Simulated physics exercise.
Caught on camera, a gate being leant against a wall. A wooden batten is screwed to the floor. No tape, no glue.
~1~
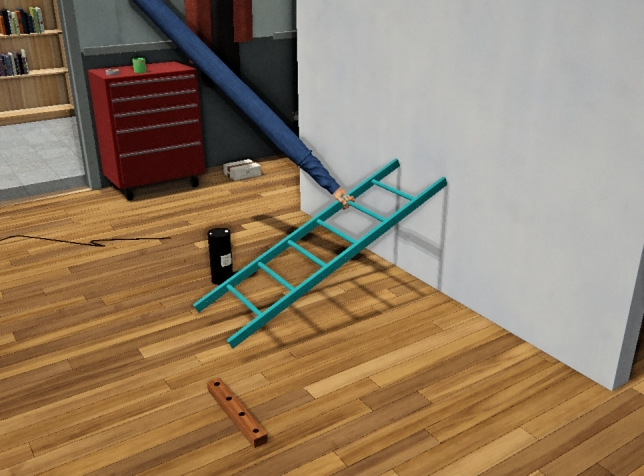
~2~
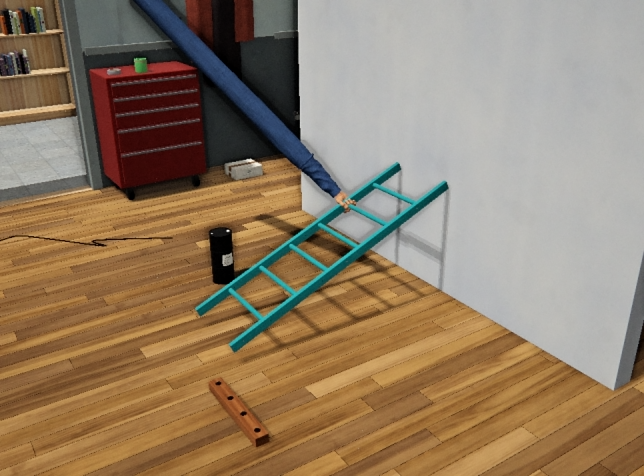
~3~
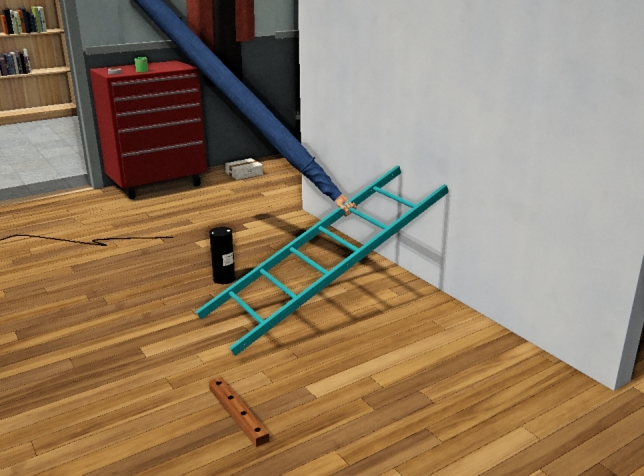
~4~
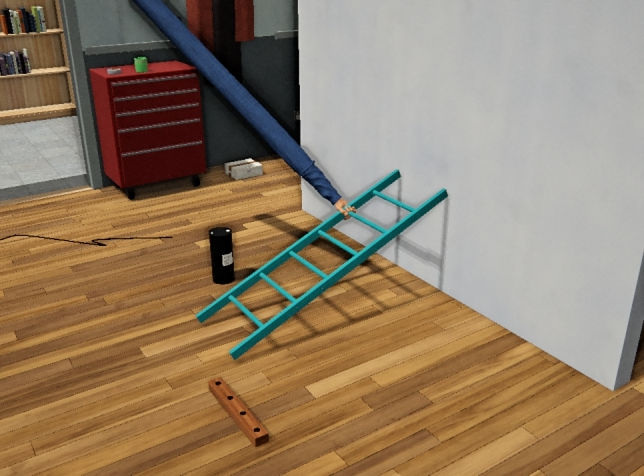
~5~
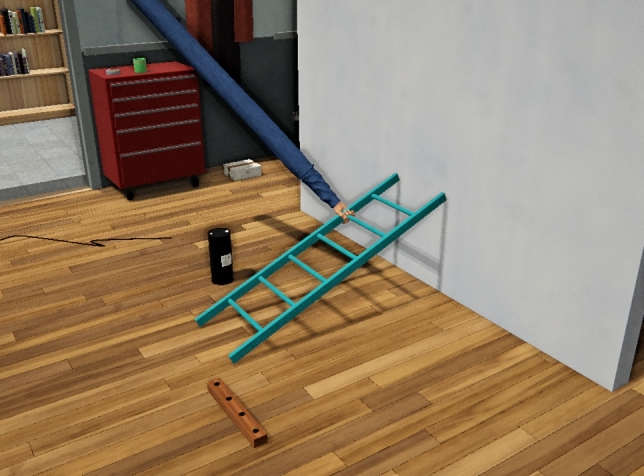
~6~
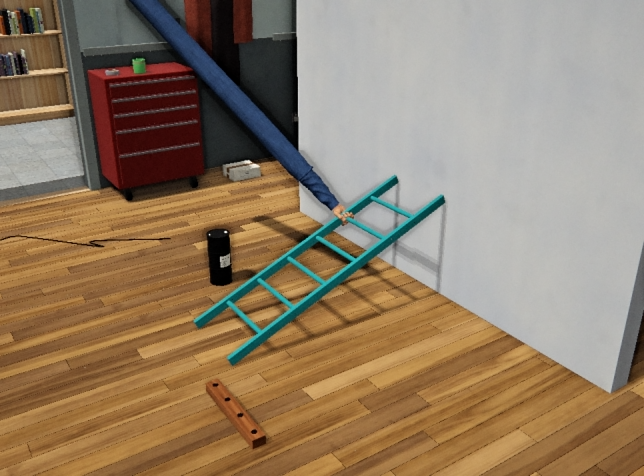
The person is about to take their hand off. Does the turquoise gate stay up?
Here the turquoise gate slips down.
Then, 0.26 s on from there, turquoise gate turned 8° from its first pose near (318, 278).
Then, 0.34 s on from there, turquoise gate turned 16° from its first pose near (314, 294).
In the end, the turquoise gate gives way at the feet, near (312, 309); the other things unmoved.
